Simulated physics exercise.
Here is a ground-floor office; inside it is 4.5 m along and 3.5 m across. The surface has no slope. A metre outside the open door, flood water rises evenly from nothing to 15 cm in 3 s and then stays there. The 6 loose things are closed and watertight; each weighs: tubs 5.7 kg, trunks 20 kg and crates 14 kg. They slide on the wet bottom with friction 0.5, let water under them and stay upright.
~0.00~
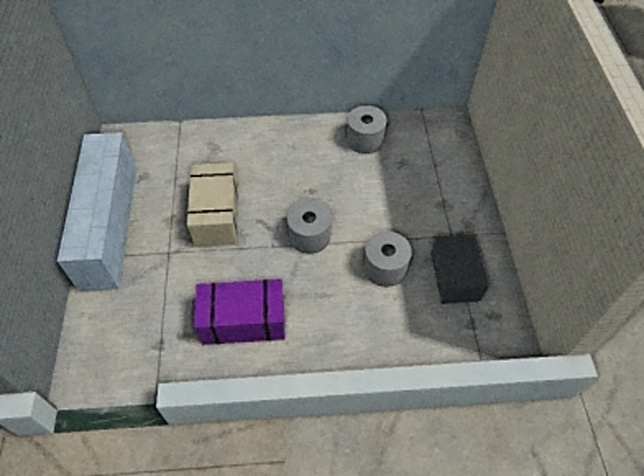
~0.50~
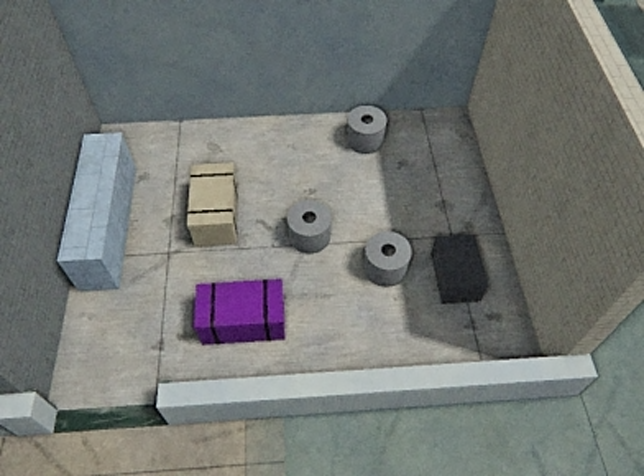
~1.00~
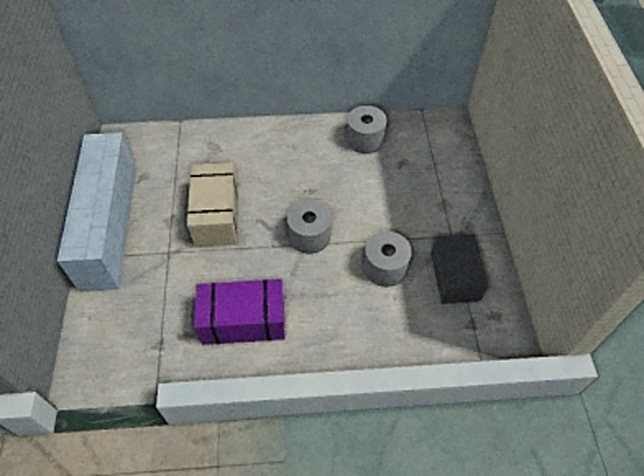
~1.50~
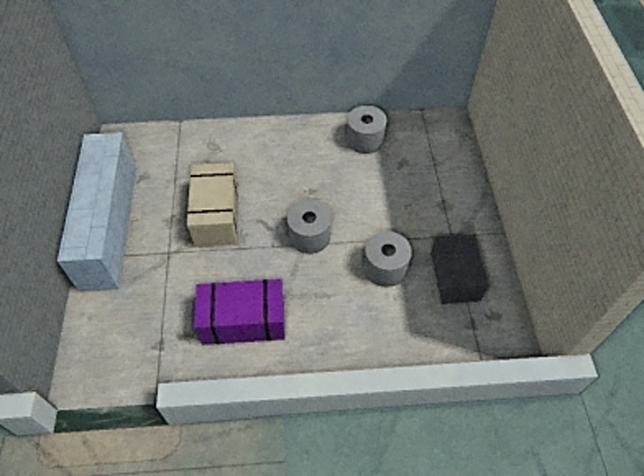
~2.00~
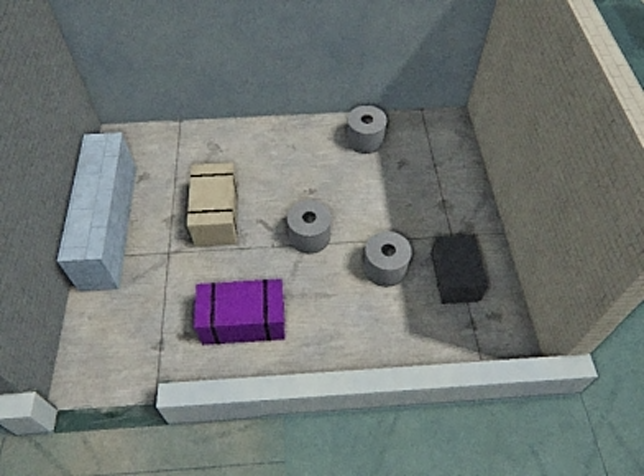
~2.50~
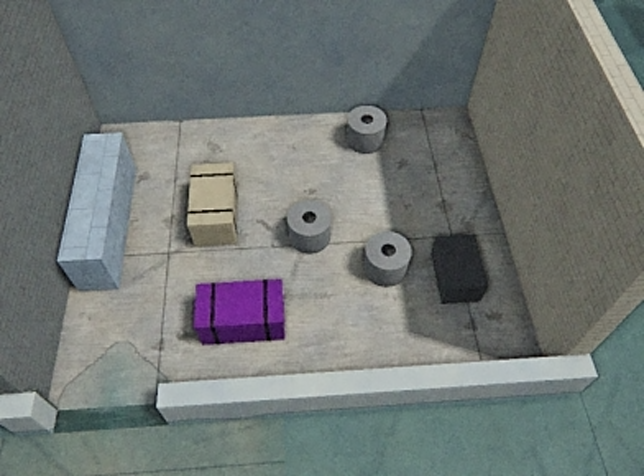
Shallow water spreading across the ground outside a walled room, then slipping through the doorway gap while trunks and cylinders stay still.
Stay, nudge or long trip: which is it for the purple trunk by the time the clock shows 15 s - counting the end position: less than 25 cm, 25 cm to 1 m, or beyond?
The purple trunk stays put.
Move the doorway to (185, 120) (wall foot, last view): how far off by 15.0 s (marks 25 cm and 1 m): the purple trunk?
In that case the purple trunk ends far away.
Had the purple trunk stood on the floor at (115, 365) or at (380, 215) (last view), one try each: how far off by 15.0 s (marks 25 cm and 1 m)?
In that order: It ends far away; it moves a short way.
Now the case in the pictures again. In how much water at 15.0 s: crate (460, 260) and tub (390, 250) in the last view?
About 6 and 5 cm.
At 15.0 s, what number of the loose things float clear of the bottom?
5 of them.
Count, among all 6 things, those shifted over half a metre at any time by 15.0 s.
I count 5.
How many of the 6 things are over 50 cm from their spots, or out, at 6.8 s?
I count 0.
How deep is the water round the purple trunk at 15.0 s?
Roughly 4 cm.
After 3.5 s the purple trunk is near (239, 303), 0.0 m from its start, aground; 0 afloat.
After 6.8 s the purple trunk is near (239, 303), 0.0 m from its start, aground; 0 afloat.
After 11.0 s the purple trunk is near (239, 303), 0.0 m from its start, aground; 0 afloat.
After 15.0 s the purple trunk is near (239, 303), 0.0 m from its start, aground; 5 afloat.
